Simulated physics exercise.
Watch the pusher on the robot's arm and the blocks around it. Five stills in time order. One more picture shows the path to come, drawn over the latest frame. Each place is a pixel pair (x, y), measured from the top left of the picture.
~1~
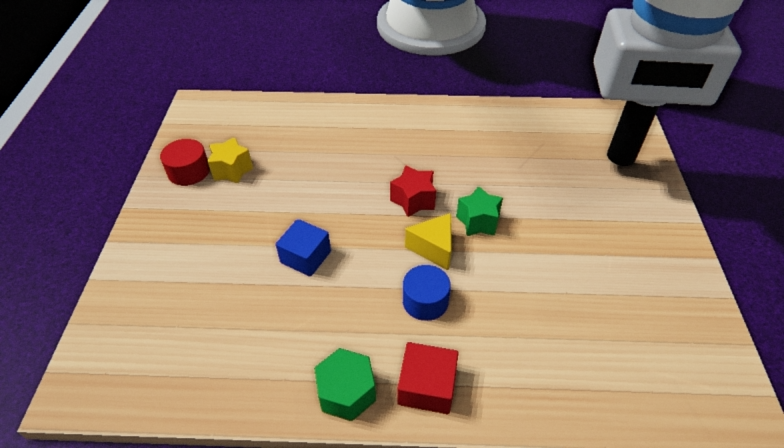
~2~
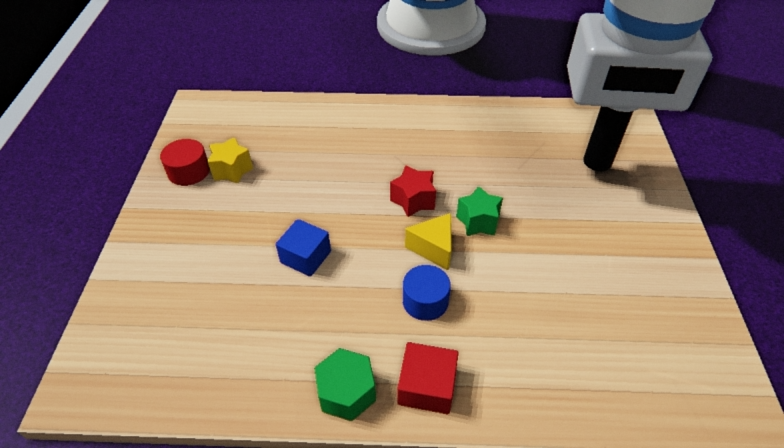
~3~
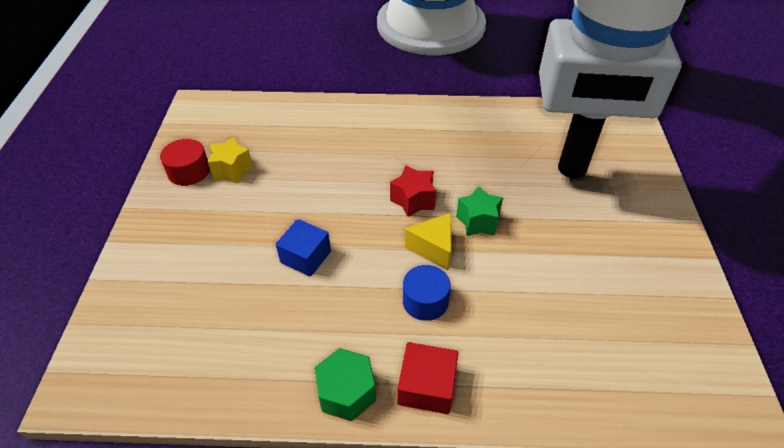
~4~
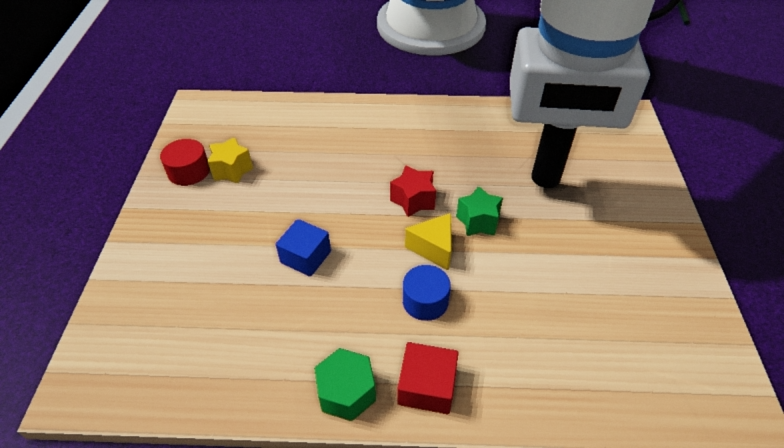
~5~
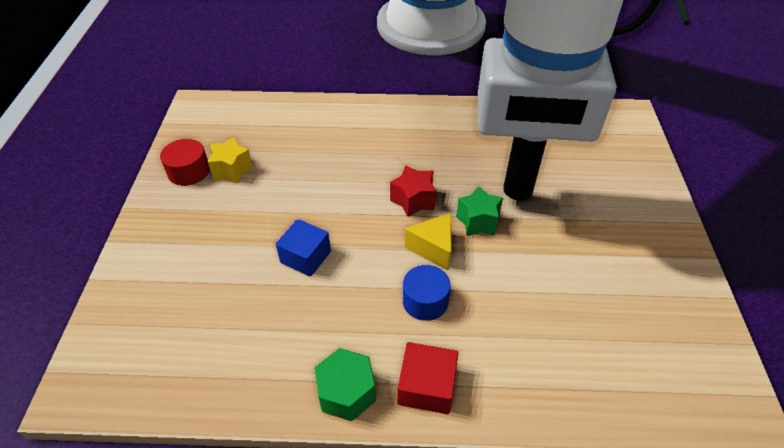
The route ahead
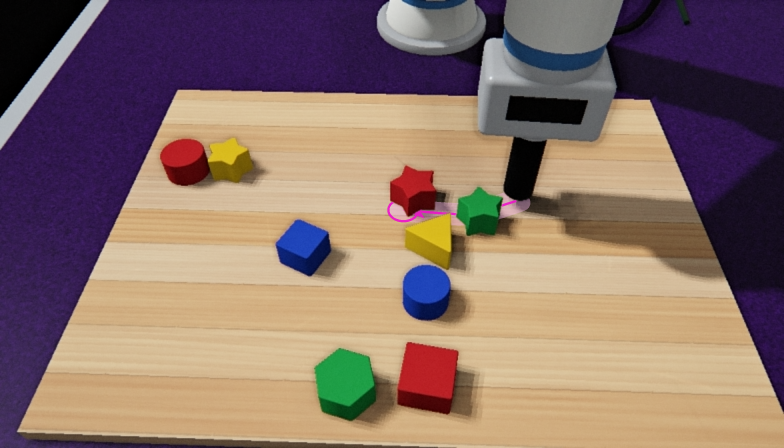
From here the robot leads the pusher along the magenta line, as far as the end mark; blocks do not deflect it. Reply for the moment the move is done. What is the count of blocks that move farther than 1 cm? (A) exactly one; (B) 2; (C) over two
C.
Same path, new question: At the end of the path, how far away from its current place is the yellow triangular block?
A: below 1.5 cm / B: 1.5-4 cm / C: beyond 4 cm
B (1.5-4 cm)
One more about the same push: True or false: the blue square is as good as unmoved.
True.
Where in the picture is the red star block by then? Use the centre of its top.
The spot you're after is about (388, 169) in the image.
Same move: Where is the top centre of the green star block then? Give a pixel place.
Expect it around (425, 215).
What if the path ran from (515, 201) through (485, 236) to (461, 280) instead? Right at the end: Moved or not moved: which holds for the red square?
The answer is that it remains undisturbed.
The line goes from (515, 201) via (481, 212) and (442, 213), ending at (403, 210).
What follows on the original path. One third of the way, pusher (482, 201); green star block (466, 210).
Two thirds of the way, pusher (443, 203); red star block (409, 179); yellow triangular block (418, 244), turned 30° anticlockwise; green star block (436, 217), turned 20° anticlockwise.
At the end, pusher (404, 199); blue square unmoved; red star block (388, 169), turned 55° clockwise; yellow triangular block (416, 248), turned 40° anticlockwise; green star block (425, 215), turned 45° anticlockwise.
